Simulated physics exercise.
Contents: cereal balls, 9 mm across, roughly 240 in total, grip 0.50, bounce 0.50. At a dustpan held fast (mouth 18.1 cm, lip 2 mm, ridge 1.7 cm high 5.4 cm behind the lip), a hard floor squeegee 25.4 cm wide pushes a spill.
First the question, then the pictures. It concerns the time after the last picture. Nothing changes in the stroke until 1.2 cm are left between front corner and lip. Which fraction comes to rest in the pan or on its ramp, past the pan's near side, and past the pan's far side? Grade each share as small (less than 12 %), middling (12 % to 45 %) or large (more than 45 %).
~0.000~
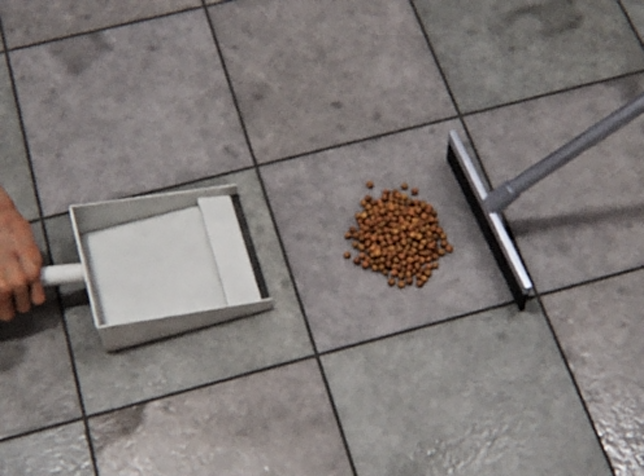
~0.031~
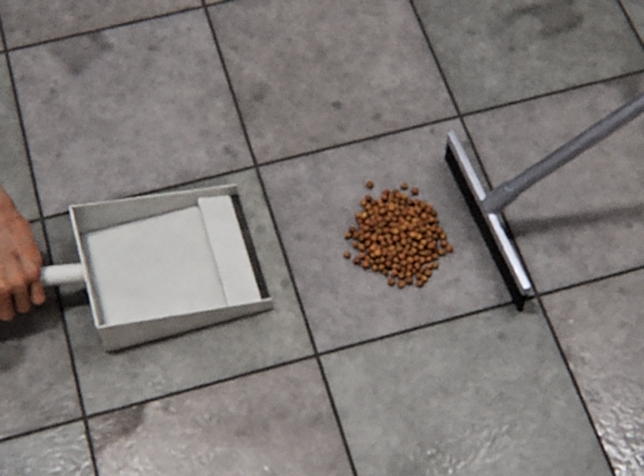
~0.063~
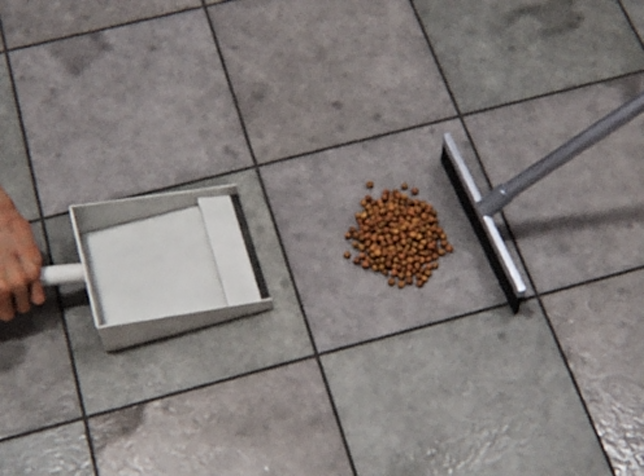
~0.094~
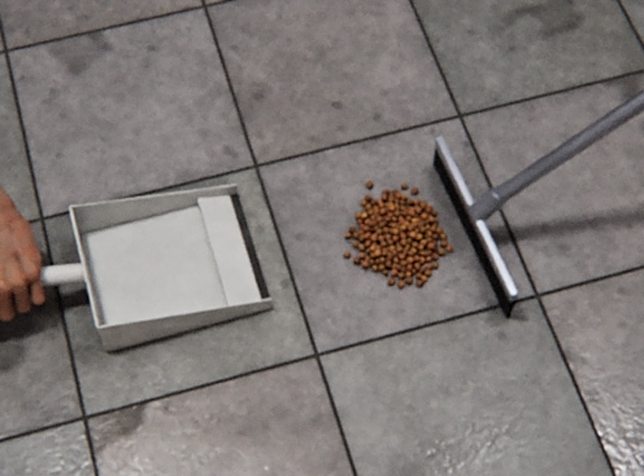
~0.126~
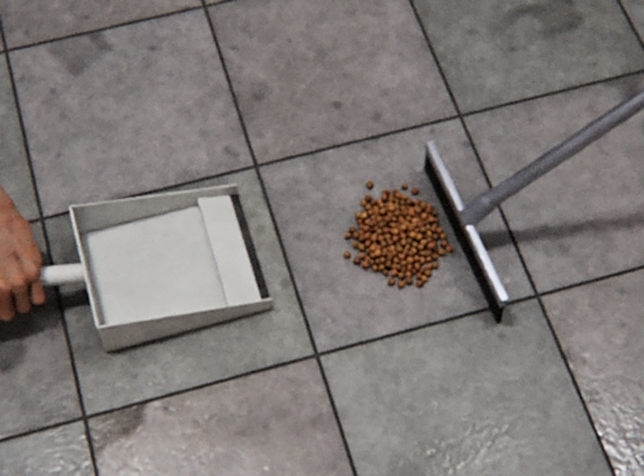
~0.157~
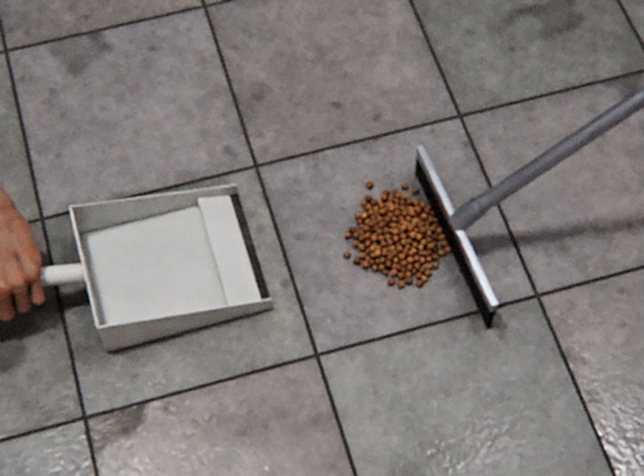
Pan - middling, near side - middling, far side - small.
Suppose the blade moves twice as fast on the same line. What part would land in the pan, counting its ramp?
About 35 %.
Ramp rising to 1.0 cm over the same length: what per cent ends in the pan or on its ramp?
With that ramp, near 40 per cent.
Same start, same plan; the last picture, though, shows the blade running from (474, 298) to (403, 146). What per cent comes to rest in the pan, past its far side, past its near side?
You'd see pan at 55, far at 0 and near at 20.
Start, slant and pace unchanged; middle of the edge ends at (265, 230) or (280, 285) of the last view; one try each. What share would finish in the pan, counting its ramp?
I'd expect around 50 percent, then around 50 percent.
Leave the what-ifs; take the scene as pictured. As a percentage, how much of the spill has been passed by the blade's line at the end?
My guess is close to 15 per cent.
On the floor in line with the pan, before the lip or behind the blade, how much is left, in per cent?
About 30 per cent.
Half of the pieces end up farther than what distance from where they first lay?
Median: Approx. 22 cm.
After 0.41 s, middle of the blade 14 cm from the lip; 0 % over the lip, far side 0 %, near side 25 %.
Then, at 0.58 s, middle of the blade 6 cm from the lip; 0 % over the lip, far side 0 %, near side 35 %.
After 0.87 s, middle of the blade 2 cm from the lip; 35 % over the lip, far side 0 %, near side 35 %.
In the end, at 1.3 s, pan 35 %, near side 35 %, far side 0 %, in front of the lip or behind the blade 30 %.
